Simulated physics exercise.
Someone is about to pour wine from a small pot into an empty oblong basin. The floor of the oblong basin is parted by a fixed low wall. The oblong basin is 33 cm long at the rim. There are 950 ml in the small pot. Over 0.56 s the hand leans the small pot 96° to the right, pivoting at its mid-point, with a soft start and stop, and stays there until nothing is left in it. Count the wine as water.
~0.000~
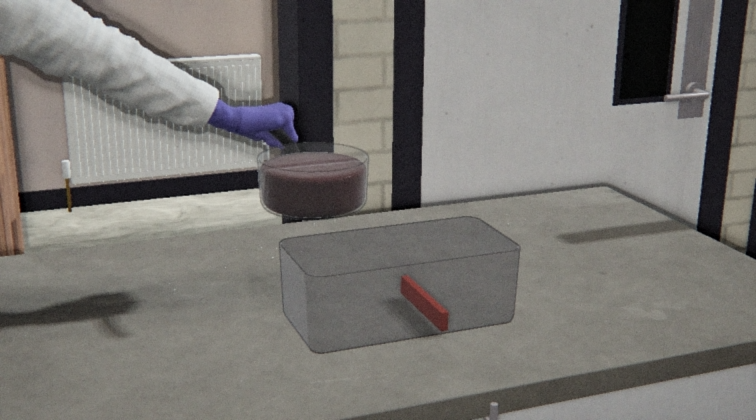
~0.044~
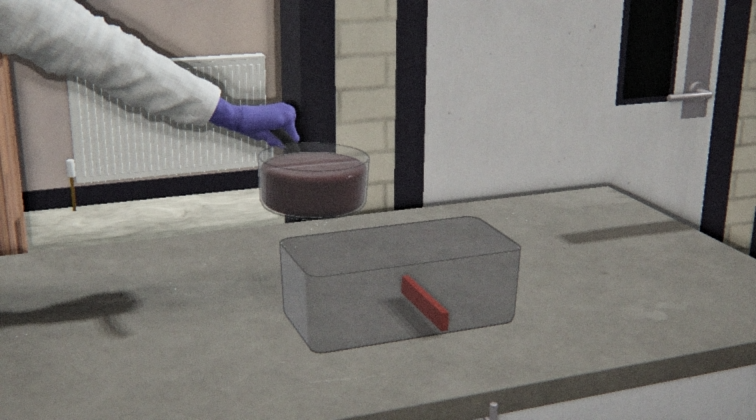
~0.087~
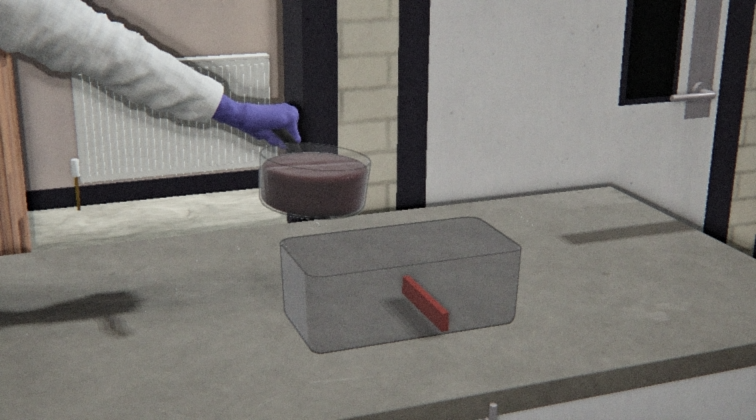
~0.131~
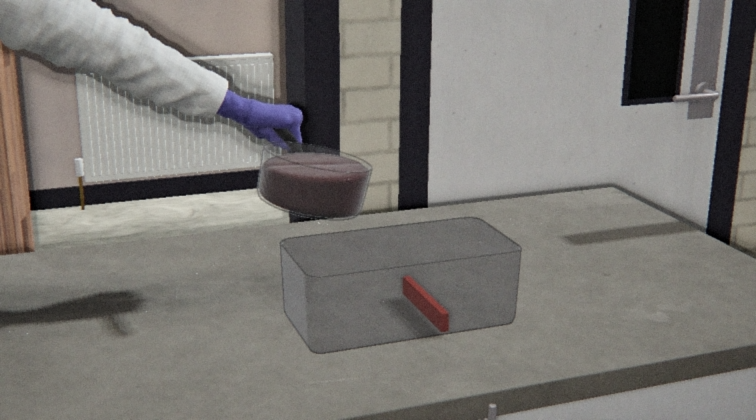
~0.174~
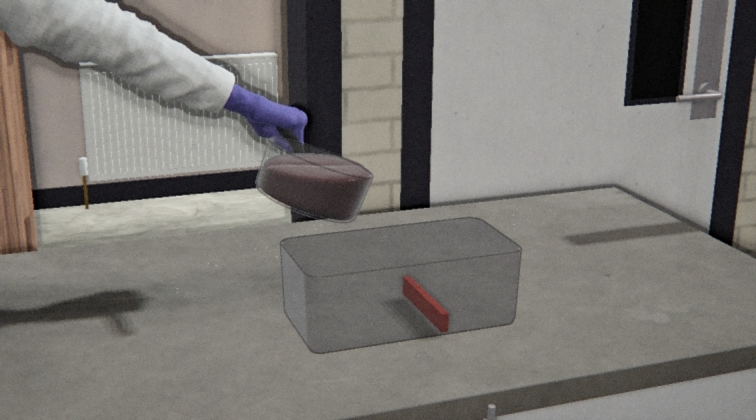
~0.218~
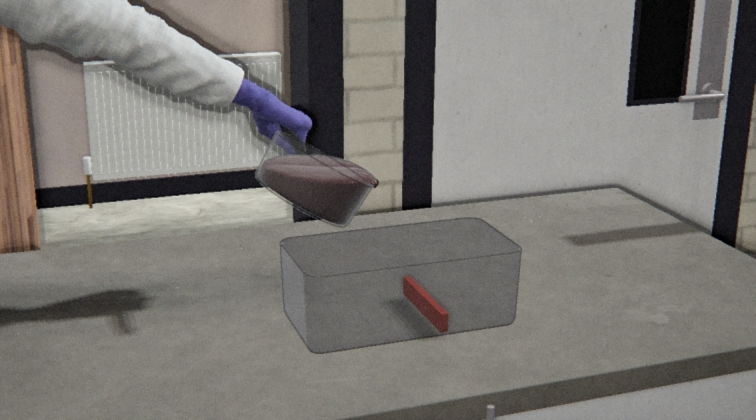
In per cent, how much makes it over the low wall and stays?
The far part has some 25 per cent.
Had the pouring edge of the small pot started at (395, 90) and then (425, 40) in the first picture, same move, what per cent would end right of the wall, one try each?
In turn about 45 and 50 per cent.
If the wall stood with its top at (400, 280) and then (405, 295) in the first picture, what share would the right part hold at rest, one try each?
In turn about 30 and 35 per cent.
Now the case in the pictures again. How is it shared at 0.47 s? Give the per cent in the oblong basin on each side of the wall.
Near 38 on the left, 0 on the right.
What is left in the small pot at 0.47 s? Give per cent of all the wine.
Near 26 in a hundred.
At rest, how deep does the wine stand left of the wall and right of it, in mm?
Left about 22 mm, right about 14 mm.
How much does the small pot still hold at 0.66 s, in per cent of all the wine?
Near 8 in a hundred.
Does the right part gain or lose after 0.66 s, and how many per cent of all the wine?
It goes up by about 14.
Then, 0.47 s in, the tilt is 90° and 27 per cent is still to pour, 38 is left of the wall and 0 right of it.
Then, 0.66 s in, the tilt is 96° and 8 per cent is still to pour, 75 is left of the wall and 10 right of it.
Then, 0.85 s in, the tilt is 96° and 2 per cent is still to pour, 74 is left of the wall and 19 right of it.
Then, 1.06 s in, the tilt is 96° and 1 per cent is still to pour, 72 is left of the wall and 24 right of it.
Finally, 72 per cent lies left of the wall, 25 right of it and 3 outside.
